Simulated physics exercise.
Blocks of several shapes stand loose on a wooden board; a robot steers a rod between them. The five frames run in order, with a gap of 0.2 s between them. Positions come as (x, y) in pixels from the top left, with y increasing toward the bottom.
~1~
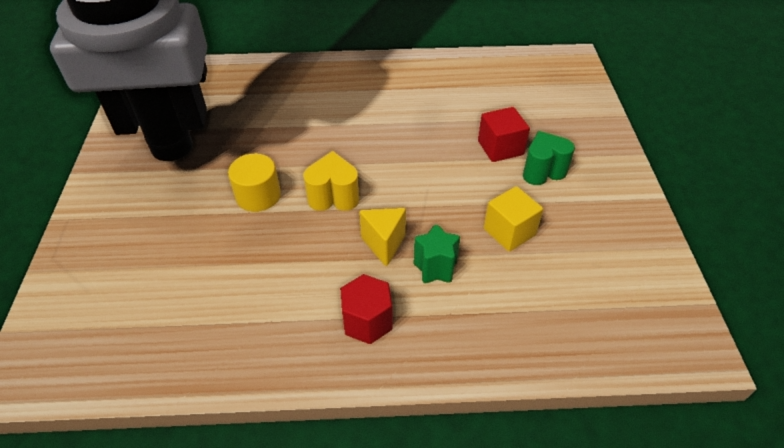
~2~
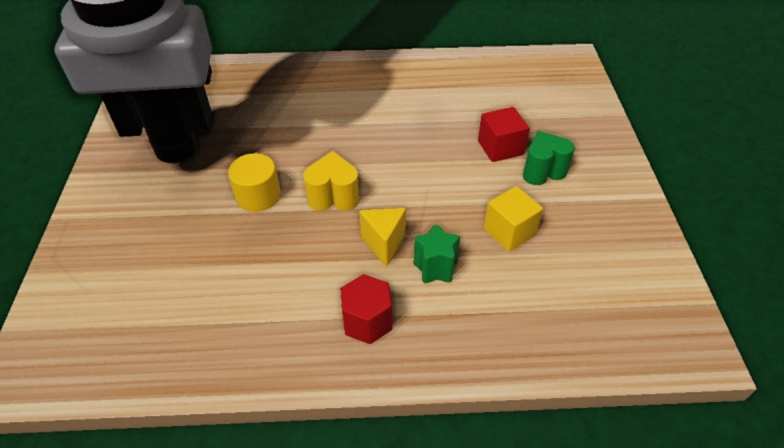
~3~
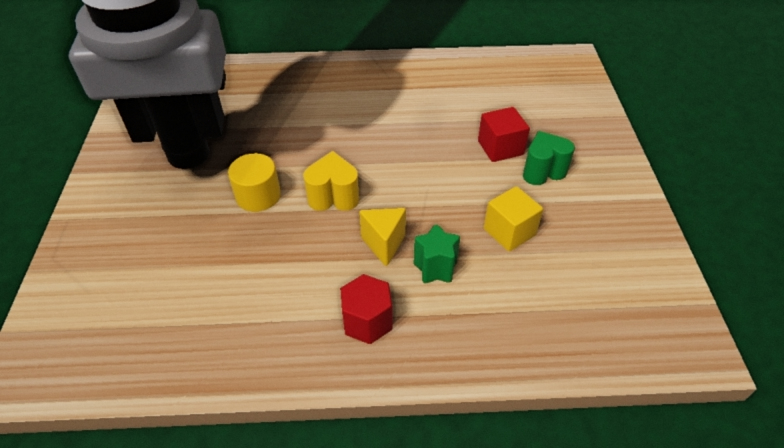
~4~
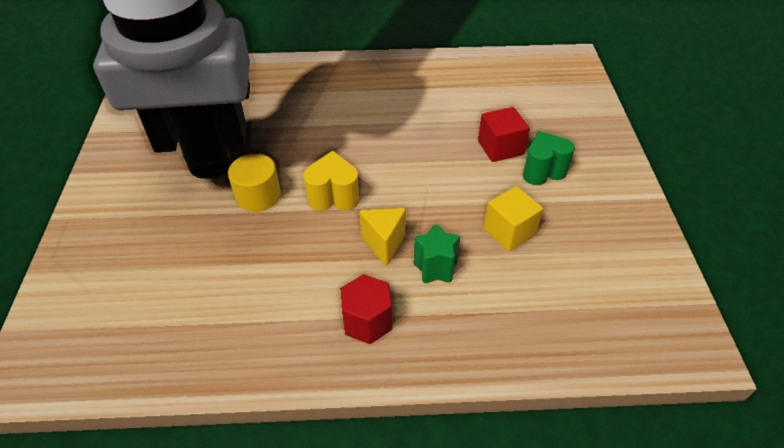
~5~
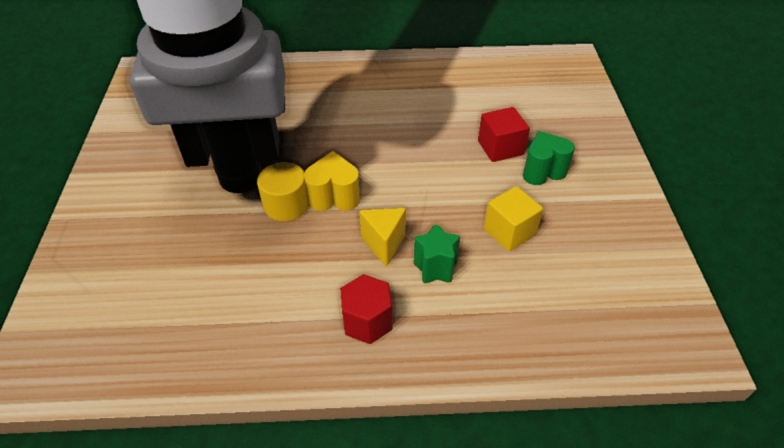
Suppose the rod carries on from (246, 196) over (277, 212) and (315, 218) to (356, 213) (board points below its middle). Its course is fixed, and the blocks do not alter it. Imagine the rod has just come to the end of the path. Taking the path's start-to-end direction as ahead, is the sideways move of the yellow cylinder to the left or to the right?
Its sideways move is to the right.
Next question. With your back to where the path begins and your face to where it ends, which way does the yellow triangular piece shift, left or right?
That block drifts right.
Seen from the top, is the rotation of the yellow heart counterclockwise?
Yes, that is what happens.
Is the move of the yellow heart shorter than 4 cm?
I believe not.
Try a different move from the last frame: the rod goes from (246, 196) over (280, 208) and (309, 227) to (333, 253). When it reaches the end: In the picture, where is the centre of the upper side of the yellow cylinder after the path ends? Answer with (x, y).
My prediction: (376, 213).
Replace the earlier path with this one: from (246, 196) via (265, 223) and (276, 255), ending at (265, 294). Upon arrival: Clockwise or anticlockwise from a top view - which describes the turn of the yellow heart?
Seen from above, counterclockwise.
On the path given first. One third of the way, rod at (273, 195); yellow cylinder at (315, 193); yellow heart at (356, 172), turned 50° anticlockwise.
Two thirds of the way, rod at (313, 201); yellow cylinder at (355, 203); yellow heart at (375, 173), turned 105° anticlockwise; yellow triangular piece at (399, 224).
At the end, rod at (355, 196); yellow cylinder at (389, 210); yellow heart at (397, 167), turned 120° anticlockwise; yellow triangular piece at (416, 241); green star at (451, 249), turned 25° anticlockwise.
